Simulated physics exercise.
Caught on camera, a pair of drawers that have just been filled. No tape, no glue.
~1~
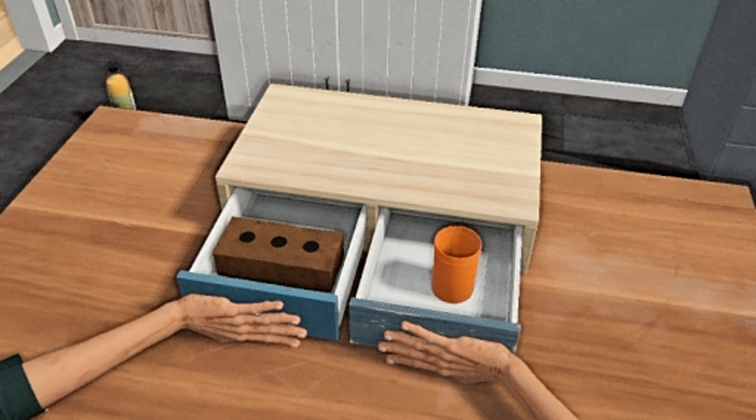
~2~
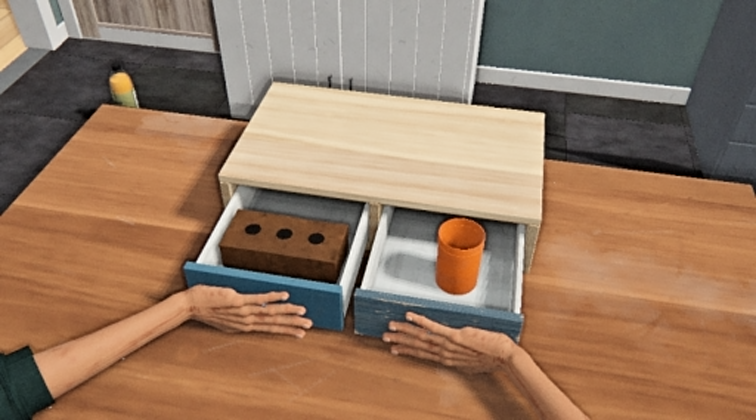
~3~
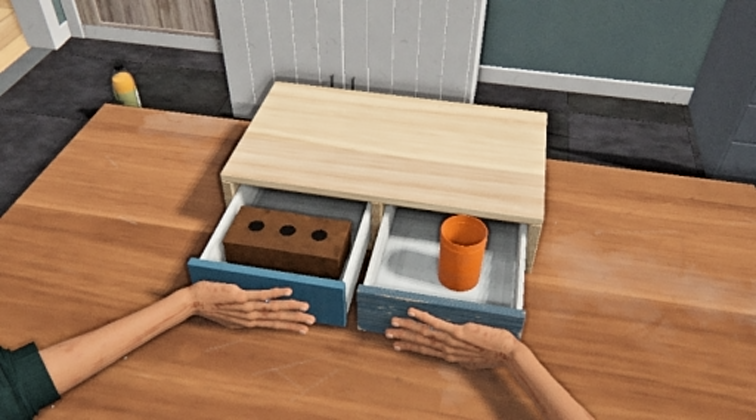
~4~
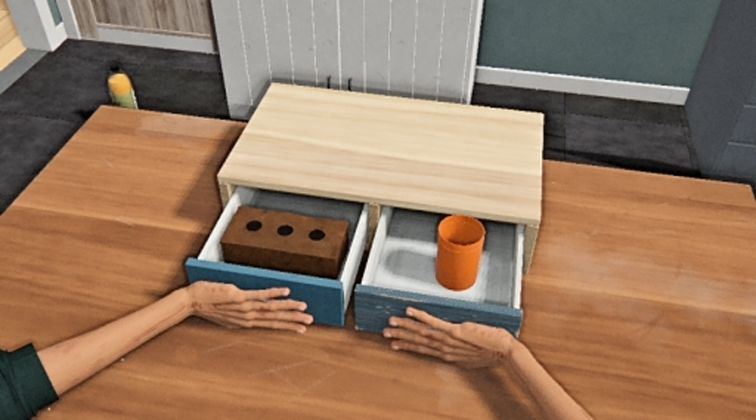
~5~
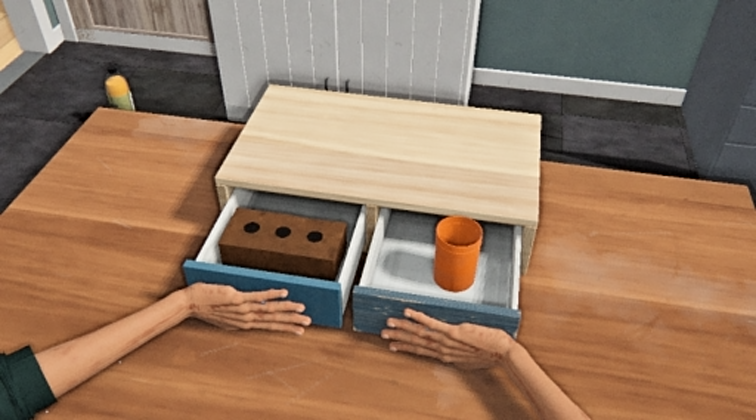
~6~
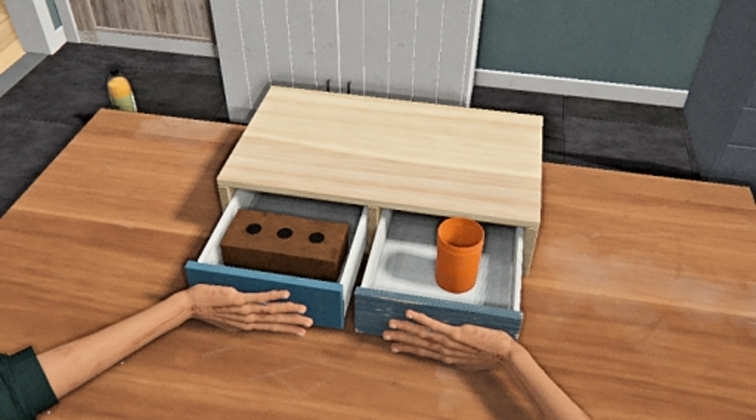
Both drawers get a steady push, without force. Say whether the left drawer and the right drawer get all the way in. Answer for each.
The left drawer goes all the way in, the right drawer will not close.
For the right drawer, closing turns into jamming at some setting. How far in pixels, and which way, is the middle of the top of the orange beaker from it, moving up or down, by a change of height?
A shift of 8 pixels, going down.
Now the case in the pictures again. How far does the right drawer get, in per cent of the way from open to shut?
Some 55 per cent of the way.
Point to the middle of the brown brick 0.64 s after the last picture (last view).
Near (302, 209).
Then, 0.40 s after the last picture, left drawer starting in; right drawer starting in.
Then, 0.64 s after the last picture, left drawer about half in; right drawer about half in.
At rest, the left drawer closes; the right drawer jams.
